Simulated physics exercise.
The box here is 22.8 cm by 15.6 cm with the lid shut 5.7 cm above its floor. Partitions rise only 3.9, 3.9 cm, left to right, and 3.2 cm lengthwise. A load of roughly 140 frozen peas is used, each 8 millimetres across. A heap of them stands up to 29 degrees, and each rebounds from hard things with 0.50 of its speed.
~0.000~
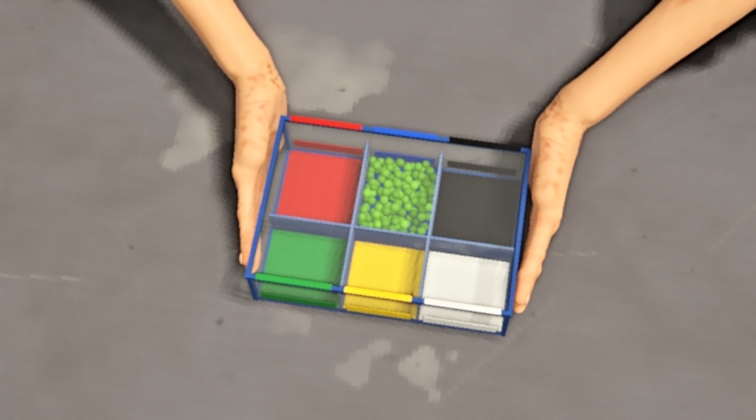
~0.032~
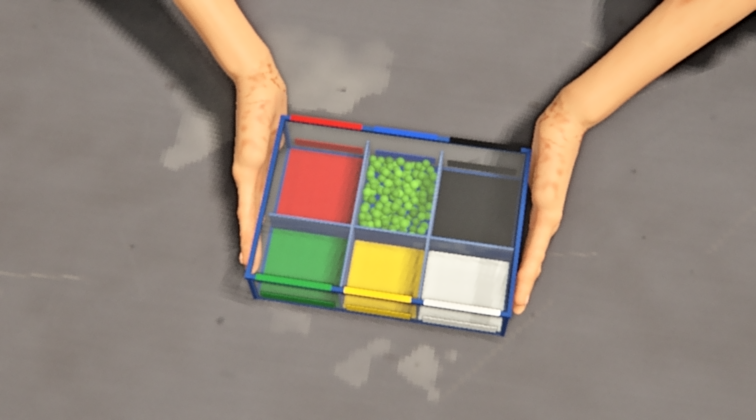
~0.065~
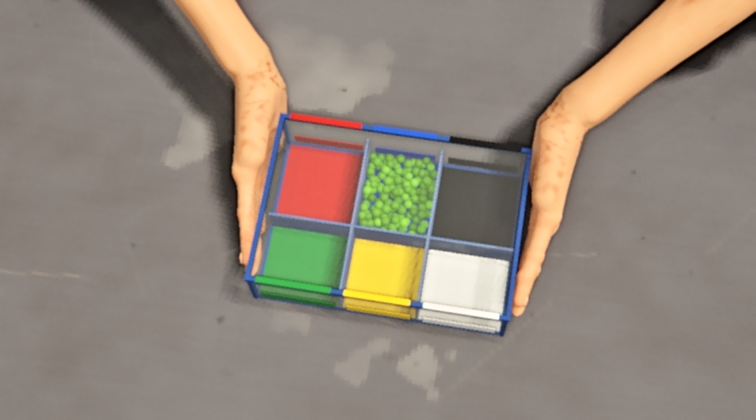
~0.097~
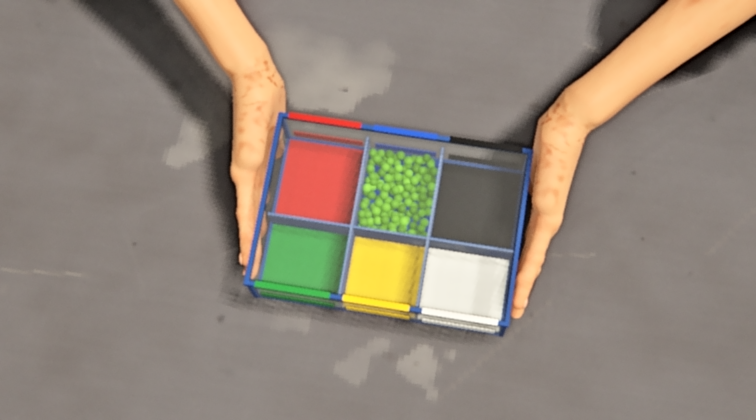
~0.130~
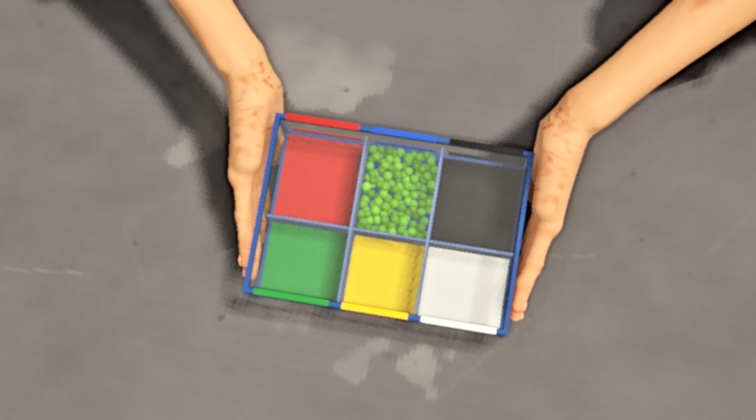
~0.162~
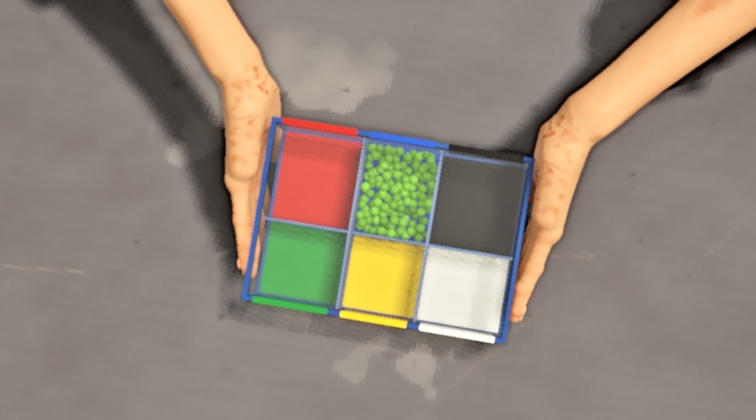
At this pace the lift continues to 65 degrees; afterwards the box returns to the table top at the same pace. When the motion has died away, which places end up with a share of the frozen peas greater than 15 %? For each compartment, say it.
Red compartment: Does not qualify. Blue compartment: Qualifies. Green compartment: Does not qualify. Yellow compartment: Qualifies. White compartment: Does not qualify. Black compartment: Does not qualify.
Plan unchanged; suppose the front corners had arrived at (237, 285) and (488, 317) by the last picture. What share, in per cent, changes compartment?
Around 30 per cent, it would seem.
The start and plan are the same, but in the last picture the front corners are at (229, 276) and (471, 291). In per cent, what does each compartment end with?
Each compartment ends with this per cent: Red 10, blue 80, green 10, yellow 0, white 0 and black 0.
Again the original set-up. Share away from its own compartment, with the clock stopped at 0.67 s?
I'd say around 30 per cent.
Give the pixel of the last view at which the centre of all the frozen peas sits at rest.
About (394, 231).
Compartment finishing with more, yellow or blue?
That would be the blue compartment.
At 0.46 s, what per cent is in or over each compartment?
It splits as red 0, blue 90, green 0, yellow 10, white 0 and black 0 percent.
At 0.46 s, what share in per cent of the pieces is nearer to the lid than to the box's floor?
I'd put it at some 30 percent.
After 0.46 s, tilt 63 degrees; blue 90 %, yellow 10 %.
Then, at 0.67 s, tilt 23 degrees; blue 70 %, yellow 30 %.
After 0.99 s, tilt 0 degrees; blue 70 %, yellow 30 %.
In the end, at 1.4 s, red 0 %, blue 70 %, green 0 %, yellow 30 %, white 0 %, black 0 %.
